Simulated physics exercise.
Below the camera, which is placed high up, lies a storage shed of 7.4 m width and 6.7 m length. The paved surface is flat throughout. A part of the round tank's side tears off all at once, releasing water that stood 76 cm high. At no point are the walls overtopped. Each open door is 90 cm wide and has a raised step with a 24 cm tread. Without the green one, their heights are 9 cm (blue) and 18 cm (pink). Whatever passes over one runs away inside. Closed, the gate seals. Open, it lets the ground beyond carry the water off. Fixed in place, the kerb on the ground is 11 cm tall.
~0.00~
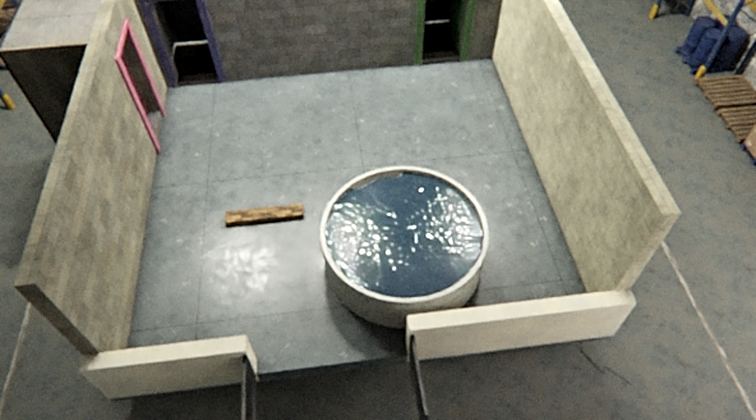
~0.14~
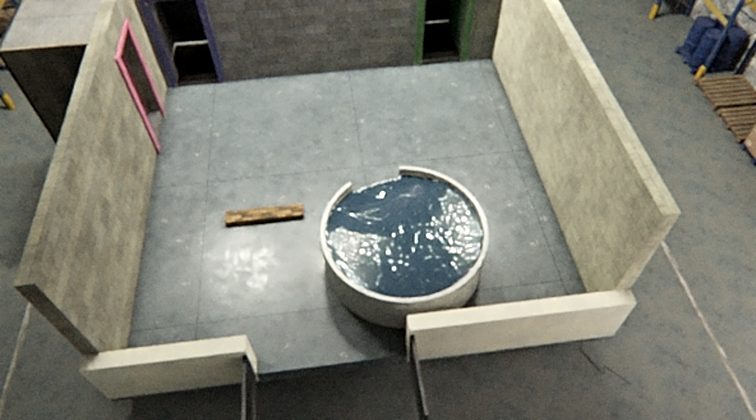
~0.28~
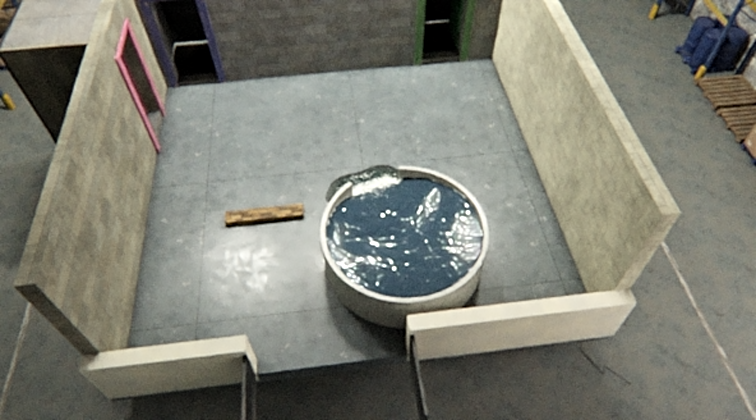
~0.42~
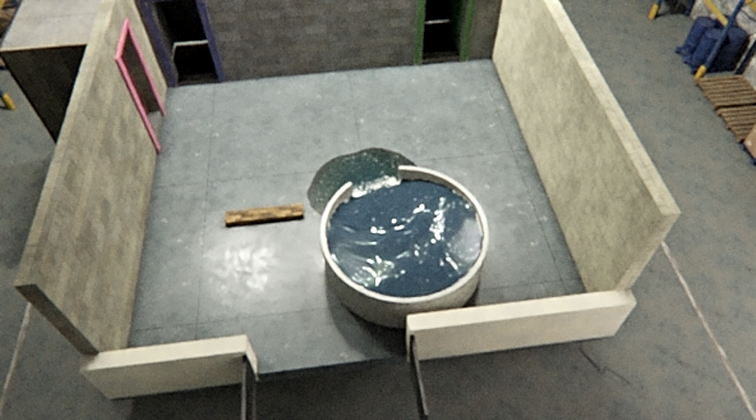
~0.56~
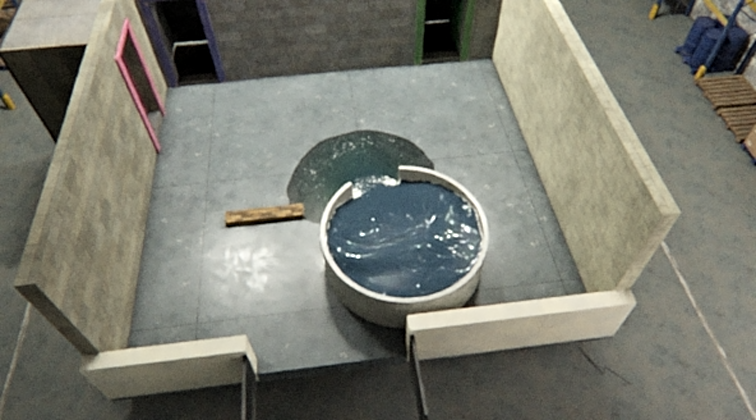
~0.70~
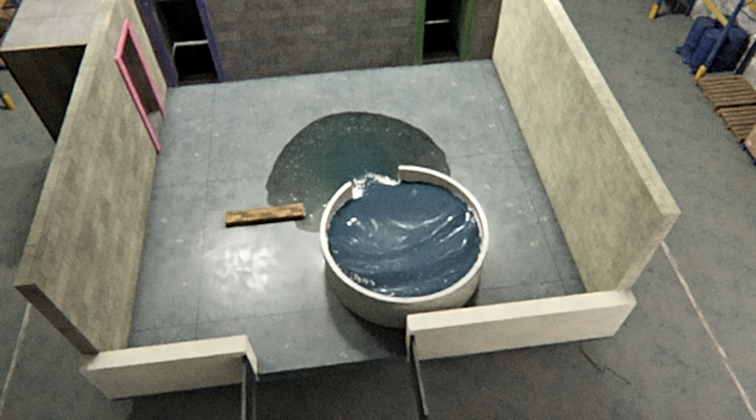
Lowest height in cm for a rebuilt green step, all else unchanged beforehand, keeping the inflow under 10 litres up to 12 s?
11.5 cm.
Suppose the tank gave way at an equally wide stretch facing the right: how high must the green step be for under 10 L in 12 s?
Some 18 cm.
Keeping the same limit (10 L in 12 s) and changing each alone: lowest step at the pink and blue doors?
About 16 cm at pink and about 23 cm at blue.
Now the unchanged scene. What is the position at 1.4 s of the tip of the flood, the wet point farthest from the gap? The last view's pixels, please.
Near pixel (266, 79).
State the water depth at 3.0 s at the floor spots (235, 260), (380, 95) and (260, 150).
In order: Around 0, 3 and 3 cm.
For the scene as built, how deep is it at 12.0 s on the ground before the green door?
Some 8.5 cm.
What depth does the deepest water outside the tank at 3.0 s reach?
Up to some 34 centimetres, I'd say.
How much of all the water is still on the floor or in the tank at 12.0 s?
About 92 per cent.
After 1.4 s water covers 35 % of the floor, deepest (40 cm) near (374, 199); it has not reached the green door.
After 3.0 s water covers 50 % of the floor, deepest (34 cm) near (168, 88); 13 cm at the green door, 3 litres in over its 13 cm step.
After 12.0 s water covers 100 % of the floor, deepest (12 cm) near (462, 323); 8 cm at the green door, 5 litres in over its 13 cm step.
At the green door as built, the water arrived by 2.0 s and peaked near 16 cm at 2.4 s.
Run again over the same 12 s with other heights there, 17 litres in over 10.5 cm, 3 litres over 14 cm. The limit of 10 litres is kept from about 11.5 cm up.
